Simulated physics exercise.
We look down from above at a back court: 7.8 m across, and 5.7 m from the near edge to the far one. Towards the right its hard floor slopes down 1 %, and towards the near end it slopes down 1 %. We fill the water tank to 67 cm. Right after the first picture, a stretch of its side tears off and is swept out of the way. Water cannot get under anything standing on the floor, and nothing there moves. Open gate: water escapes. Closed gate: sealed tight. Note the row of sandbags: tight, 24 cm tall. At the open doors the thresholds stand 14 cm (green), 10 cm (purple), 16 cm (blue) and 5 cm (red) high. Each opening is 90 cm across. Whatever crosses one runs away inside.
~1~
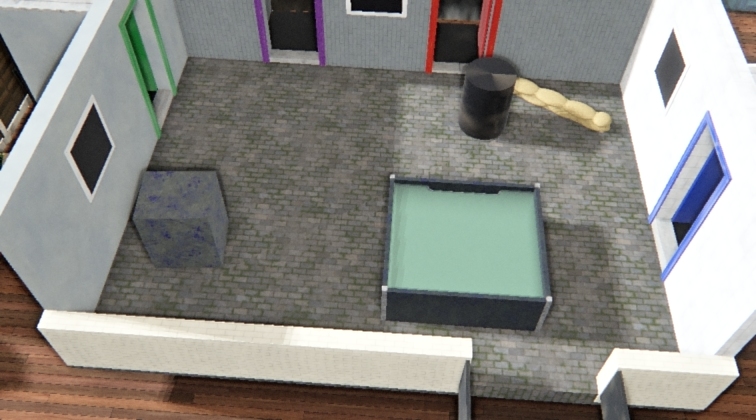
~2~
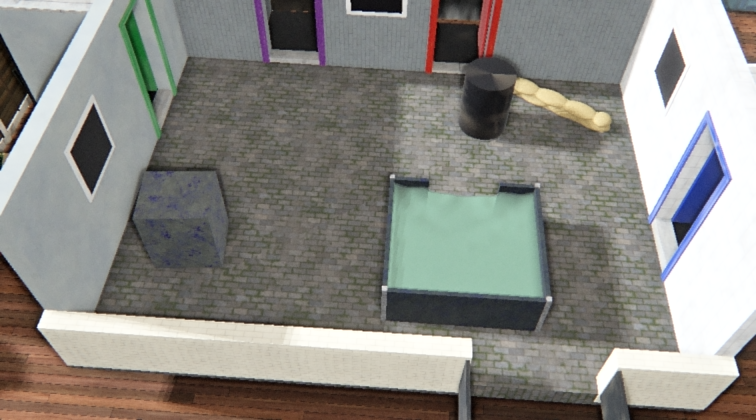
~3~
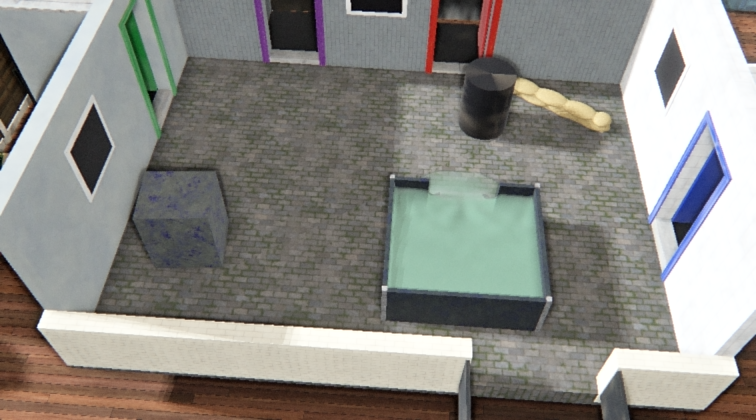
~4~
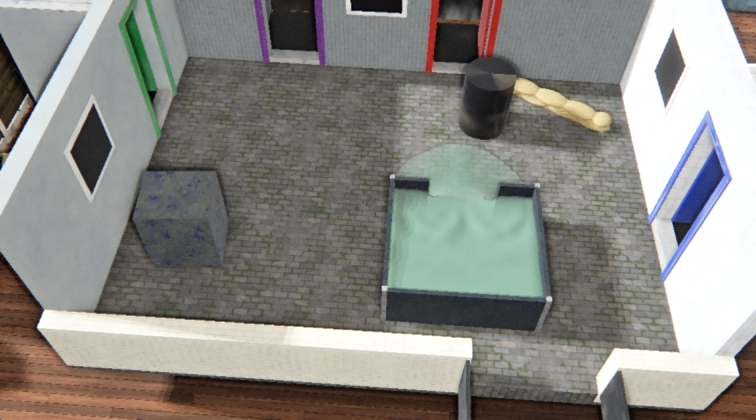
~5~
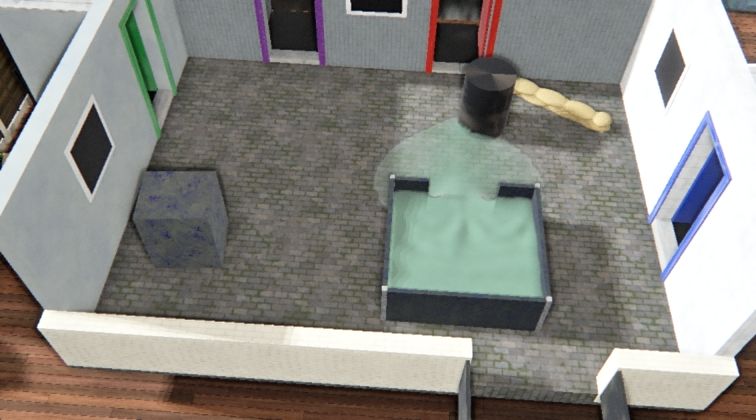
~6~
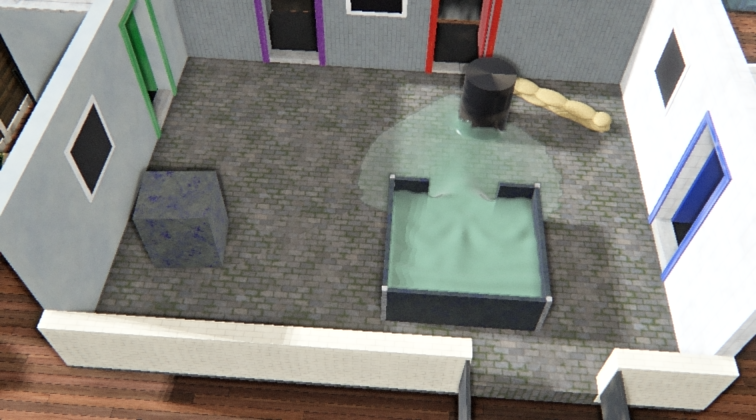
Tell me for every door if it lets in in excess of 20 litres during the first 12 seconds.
The green door will hold enough water back, the purple door will hold enough water back, the blue door will hold enough water back, the red door will not hold enough water back.
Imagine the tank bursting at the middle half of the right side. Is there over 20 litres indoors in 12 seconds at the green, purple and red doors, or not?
In that case, green door: Less than that, purple door: Less than that, red door: Less than that.
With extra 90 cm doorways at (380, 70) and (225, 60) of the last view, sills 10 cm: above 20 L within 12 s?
More, less.
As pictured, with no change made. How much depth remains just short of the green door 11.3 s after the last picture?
Close to 2.5 cm of depth.
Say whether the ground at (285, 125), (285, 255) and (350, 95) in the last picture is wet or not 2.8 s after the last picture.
Soaked, untouched, soaked.
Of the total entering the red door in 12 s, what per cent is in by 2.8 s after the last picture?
That works out near 65%.
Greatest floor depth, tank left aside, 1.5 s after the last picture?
Up to near 30 cm.
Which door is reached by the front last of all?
Last comes the green one.
Then, 0.7 s after the last picture water covers 20 % of the floor and is deepest (38 cm) near (457, 211); green door not reached, purple door not reached, blue door not reached, red door 7 cm at the sill, 13 L in.
Then, 1.5 s after the last picture water covers 30 % of the floor and is deepest (30 cm) near (479, 143); green door not reached, purple door 10 cm at the sill, 0 L in, blue door not reached, red door 14 cm at the sill, 40 L in.
Then, 2.8 s after the last picture water covers 50 % of the floor and is deepest (23 cm) near (457, 211); green door 9 cm at the sill, 0 L in, purple door 8 cm at the sill, 0 L in, blue door 4 cm at the sill, 0 L in, red door 9 cm at the sill, 84 L in.
Then, 6.3 s after the last picture water covers 80 % of the floor and is deepest (14 cm) near (178, 221); green door 9 cm at the sill, 0 L in, purple door 4 cm at the sill, 1 L in, blue door 4 cm at the sill, 0 L in, red door 8 cm at the sill, 123 L in.
Then, 11.3 s after the last picture water covers 95 % of the floor and is deepest (12 cm) near (683, 382); green door 3 cm at the sill, 0 L in, purple door 3 cm at the sill, 1 L in, blue door 5 cm at the sill, 0 L in, red door 4 cm at the sill, 133 L in.
